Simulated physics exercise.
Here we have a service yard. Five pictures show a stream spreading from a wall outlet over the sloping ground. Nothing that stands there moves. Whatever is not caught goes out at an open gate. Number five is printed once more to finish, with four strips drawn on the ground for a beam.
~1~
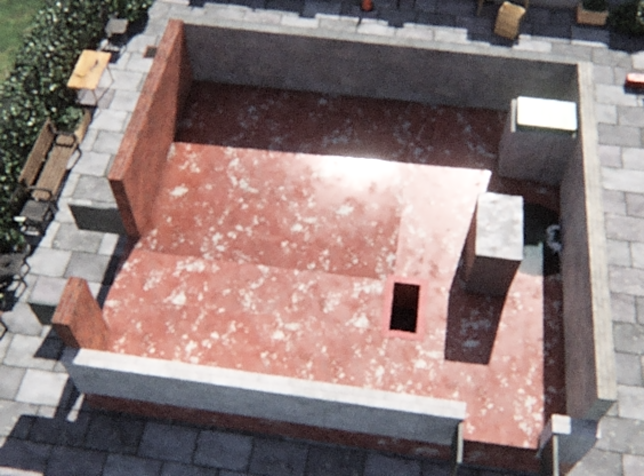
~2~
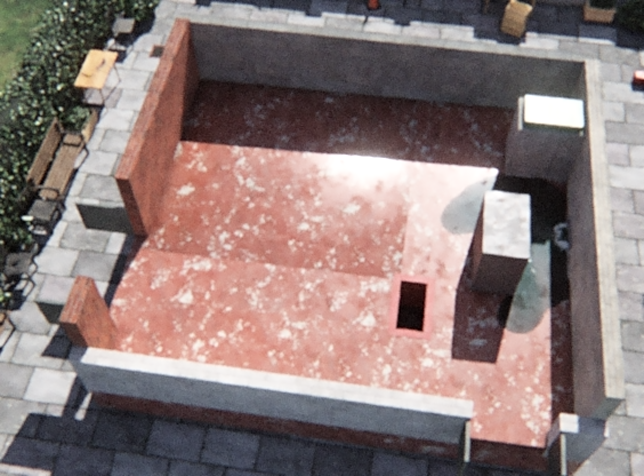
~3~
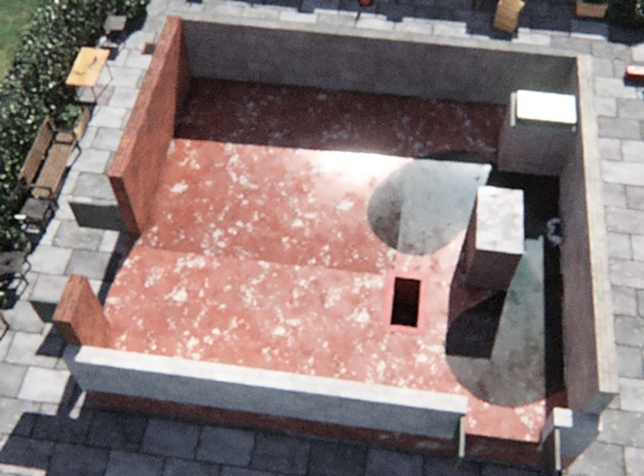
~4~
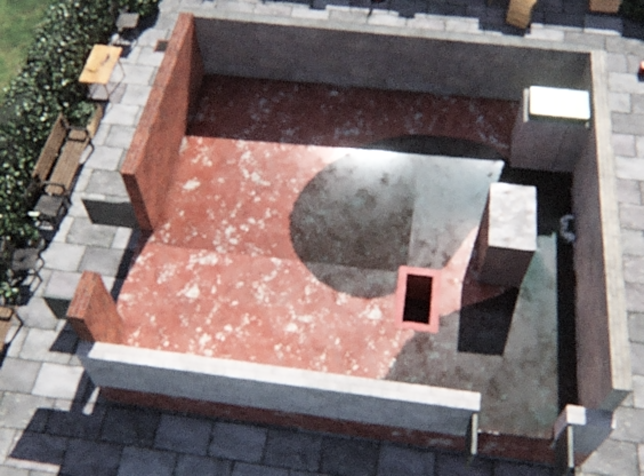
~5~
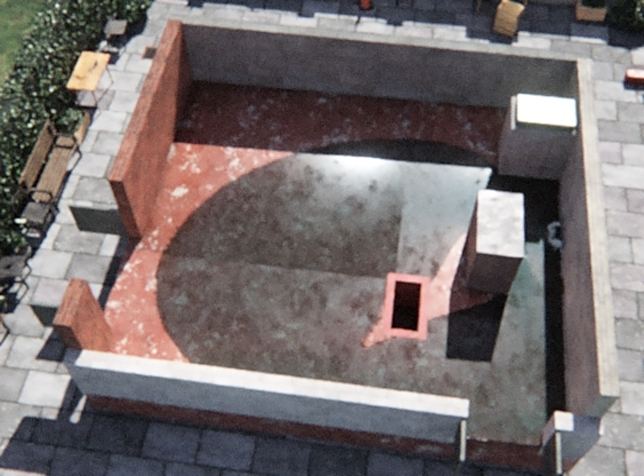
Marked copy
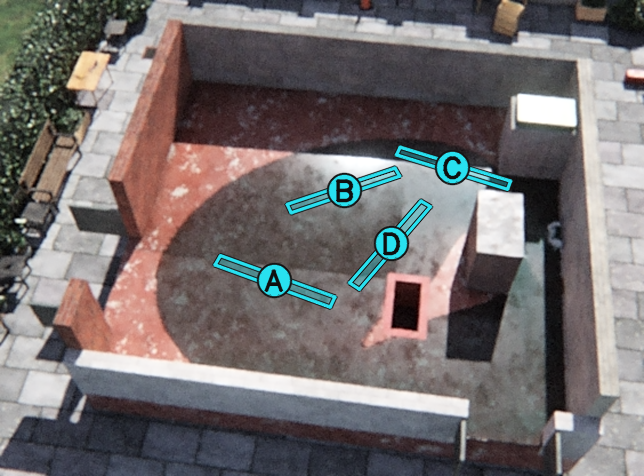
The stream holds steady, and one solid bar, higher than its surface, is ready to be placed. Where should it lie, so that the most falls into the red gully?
Use place D.
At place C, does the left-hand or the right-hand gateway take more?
The left gate.
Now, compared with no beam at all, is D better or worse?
It is better.
On the marked copy, A from (217, 260) to (332, 302); B from (289, 208) to (397, 172); C from (398, 151) to (509, 185); D from (354, 286) to (425, 203).
Choosing A, about 3 % of the stream runs into the red gully, about 96 % out by the gates.
Choosing B, about 3 % of the stream runs into the red gully, about 96 % out by the gates.
Choosing C, about 4 % of the stream runs into the red gully, about 96 % out by the gates.
Choosing D, about 16 % of the stream runs into the red gully, about 84 % out by the gates.
